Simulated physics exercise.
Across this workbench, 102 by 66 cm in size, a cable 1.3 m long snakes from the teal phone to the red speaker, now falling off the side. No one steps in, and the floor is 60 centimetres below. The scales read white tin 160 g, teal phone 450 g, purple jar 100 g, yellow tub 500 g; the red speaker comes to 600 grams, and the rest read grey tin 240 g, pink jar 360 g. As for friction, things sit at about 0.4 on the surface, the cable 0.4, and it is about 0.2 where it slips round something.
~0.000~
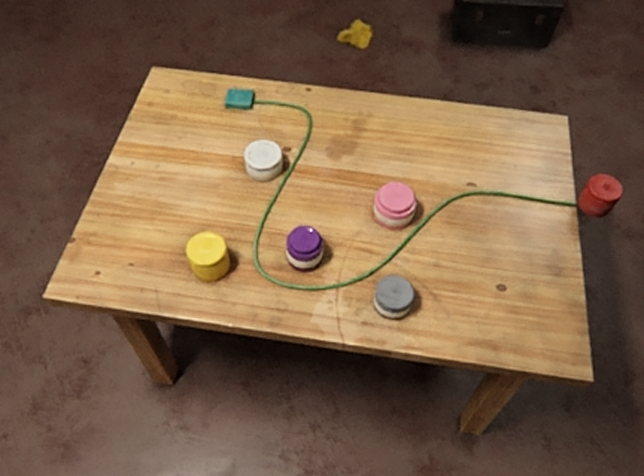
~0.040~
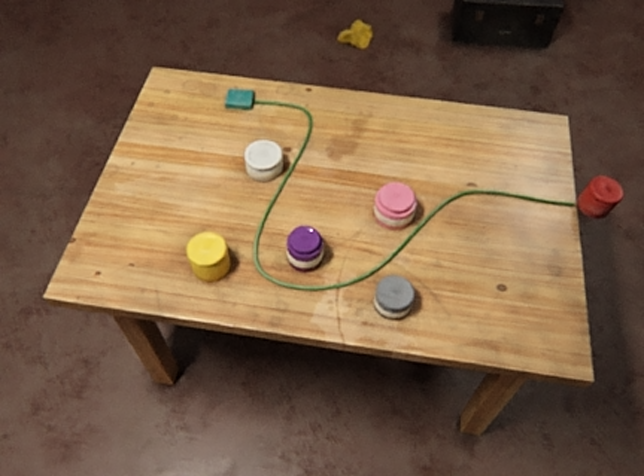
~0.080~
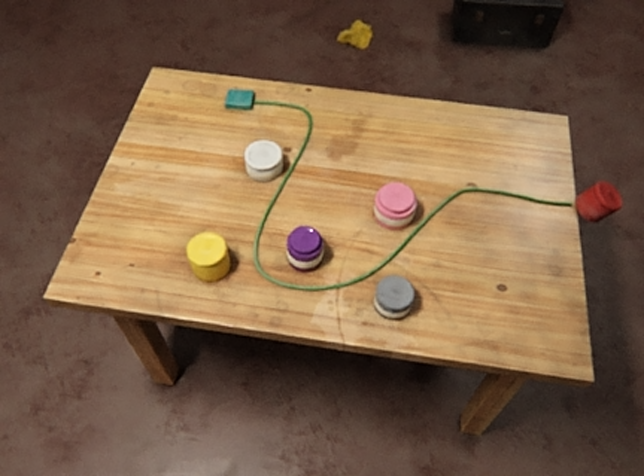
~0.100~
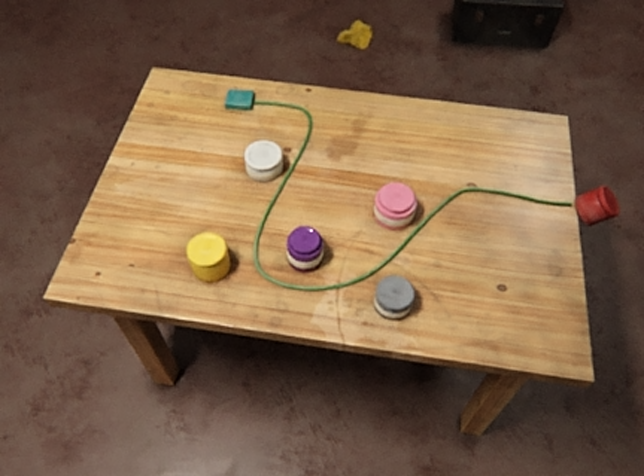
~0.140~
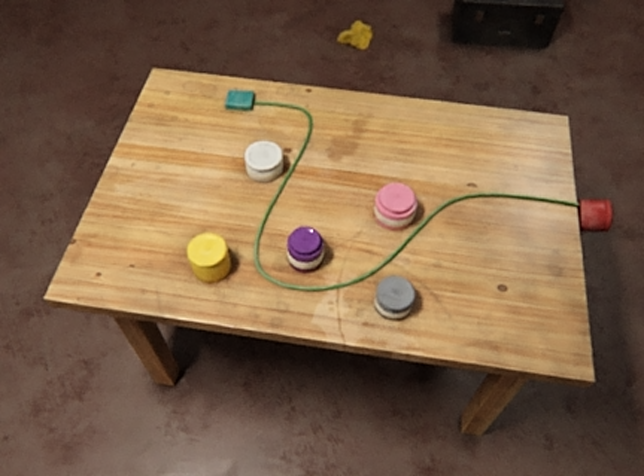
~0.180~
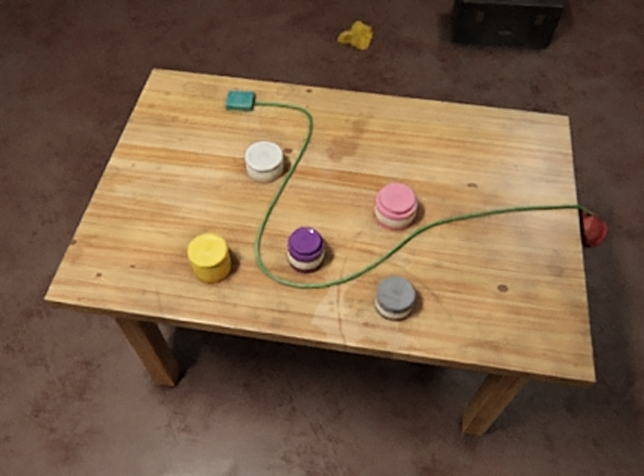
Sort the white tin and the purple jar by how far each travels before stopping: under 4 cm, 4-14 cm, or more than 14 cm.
White tin: Under 4 cm, purple jar: More than 14 cm.
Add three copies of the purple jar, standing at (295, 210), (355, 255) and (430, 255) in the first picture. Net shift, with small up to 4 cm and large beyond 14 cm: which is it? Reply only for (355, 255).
At that spot the shift is medium-sized.
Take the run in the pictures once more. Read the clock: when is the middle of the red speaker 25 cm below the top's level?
It happens at 0.28 seconds on the clock.
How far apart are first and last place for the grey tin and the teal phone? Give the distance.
Final places, approx.: Grey tin 0 cm off, teal phone 2 cm off.
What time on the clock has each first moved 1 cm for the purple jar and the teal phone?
Approx. times - purple jar: 0.26 s, teal phone: 0.42 s.
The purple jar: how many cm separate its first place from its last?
Purple jar: Off the top.
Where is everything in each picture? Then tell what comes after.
In the first picture, white tin (263, 153); purple jar (304, 238); cable runs through (514, 195) (411, 236) (297, 287) (272, 202) (308, 114).
In the second picture, red speaker (606, 188); cable runs through (513, 195) (297, 287) (309, 114).
In the third picture, red speaker (599, 202); cable runs through (511, 194) (297, 287) (309, 115).
In the fourth picture, red speaker (597, 206); cable runs through (510, 194) (297, 287) (309, 115).
In the fifth picture, red speaker (593, 216); cable runs through (517, 196) (298, 288) (309, 115).
In the sixth picture, white tin (264, 155); purple jar (306, 239); cable runs through (540, 207) (303, 286) (273, 203) (309, 116).
At 0.4 s, the cable's tail end at (254, 112); purple jar 22 cm off its start, red speaker over the edge, teal phone 2 cm off its start.
At 0.7 s, the cable's tail end at (254, 115); purple jar on its side, 51 cm off its start, red speaker over the edge, teal phone 2 cm off its start.
At 0.9 s, the cable's tail end at (254, 115); purple jar over the edge, red speaker over the edge, teal phone 2 cm off its start at (243, 105).
At 1.2 s, the cable's tail end at (254, 115); purple jar over the edge, red speaker over the edge, teal phone 2 cm off its start.
At 2.4 s, the cable's tail end at (254, 115); purple jar over the edge, white tin 0 cm off its start at (263, 155), red speaker over the edge, teal phone 2 cm off its start at (243, 105).
